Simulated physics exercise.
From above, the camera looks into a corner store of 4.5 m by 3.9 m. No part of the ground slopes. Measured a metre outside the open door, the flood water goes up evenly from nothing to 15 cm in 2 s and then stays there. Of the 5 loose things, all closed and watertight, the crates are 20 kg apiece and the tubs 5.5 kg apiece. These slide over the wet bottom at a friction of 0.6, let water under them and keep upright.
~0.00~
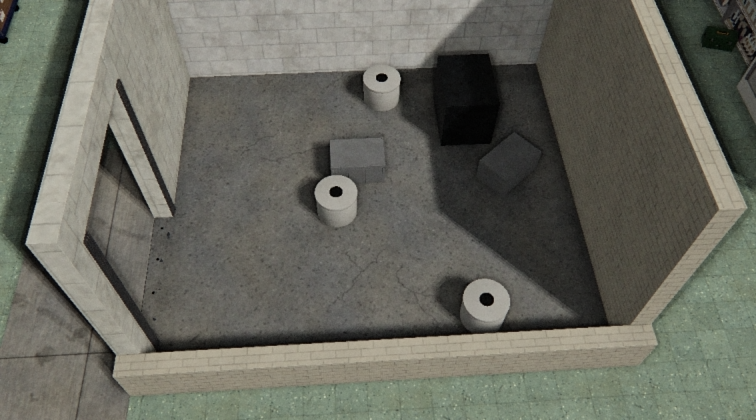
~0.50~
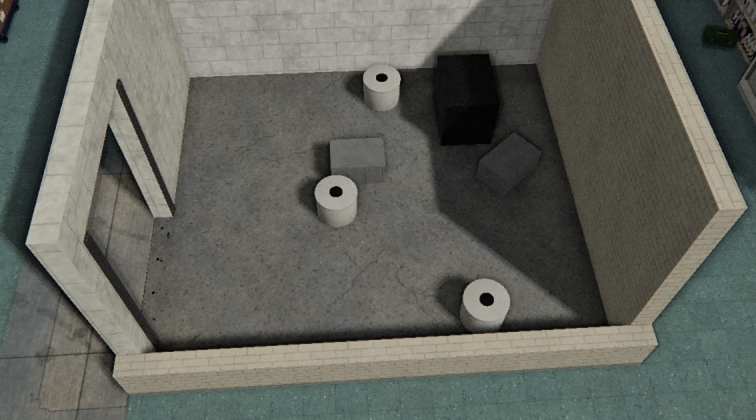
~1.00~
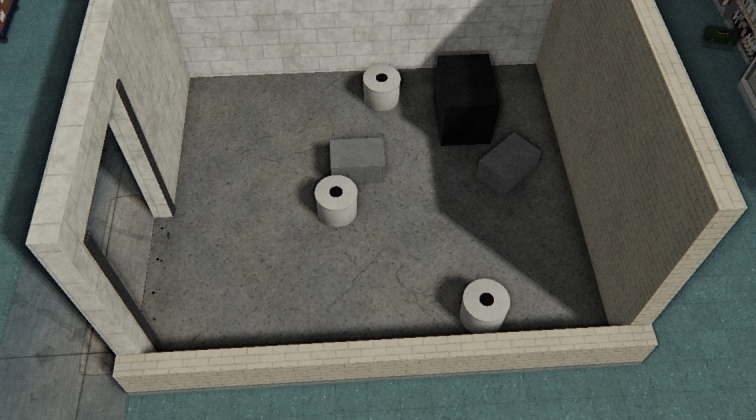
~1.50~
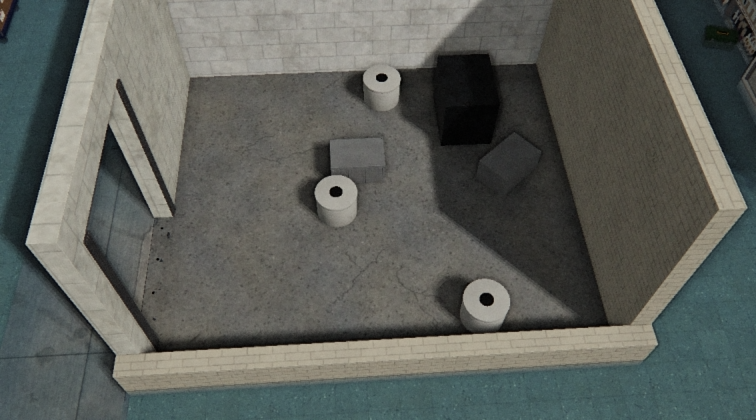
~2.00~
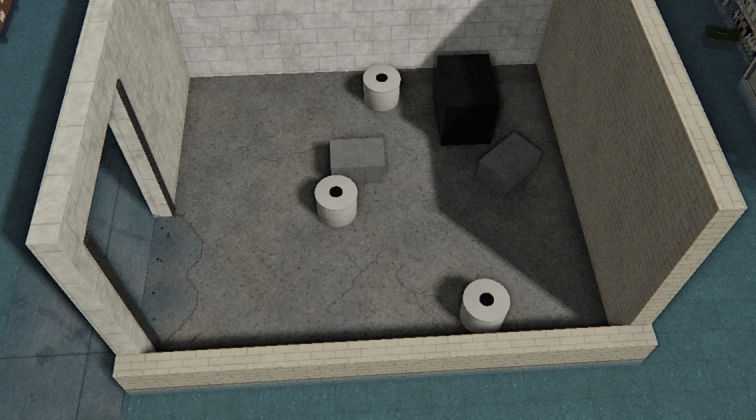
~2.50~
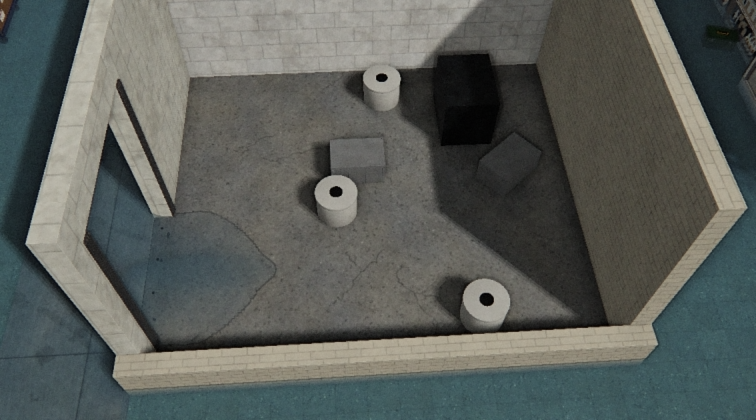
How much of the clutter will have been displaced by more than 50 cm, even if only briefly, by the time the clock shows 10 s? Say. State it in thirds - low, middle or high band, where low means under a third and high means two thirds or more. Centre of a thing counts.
Middle band.
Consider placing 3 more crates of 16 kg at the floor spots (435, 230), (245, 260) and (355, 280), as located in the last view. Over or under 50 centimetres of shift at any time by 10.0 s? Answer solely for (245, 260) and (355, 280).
Note: Item 1 above threshold; item 2 above threshold.
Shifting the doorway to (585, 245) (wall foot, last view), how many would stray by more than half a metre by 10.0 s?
That would give 2.
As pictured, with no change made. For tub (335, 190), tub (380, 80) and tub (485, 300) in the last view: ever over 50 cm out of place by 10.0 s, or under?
Beyond, within, beyond.
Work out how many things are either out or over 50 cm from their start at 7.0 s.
That would be 2.
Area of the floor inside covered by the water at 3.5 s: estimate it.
My estimate is roughly 4.5 m2.
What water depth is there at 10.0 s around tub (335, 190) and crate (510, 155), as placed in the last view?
About 8 and 8 cm.
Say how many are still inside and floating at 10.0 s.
Tally: 3 of them.
After 3.5 s 0 of 5 are over 50 cm from their spots; 0 afloat.
After 4.5 s 1 of 5 are over 50 cm from their spots; 0 afloat.
After 7.0 s 2 of 5 are over 50 cm from their spots; 2 afloat.
After 10.0 s 2 of 5 are over 50 cm from their spots, and 2 have been at some point; 3 afloat.
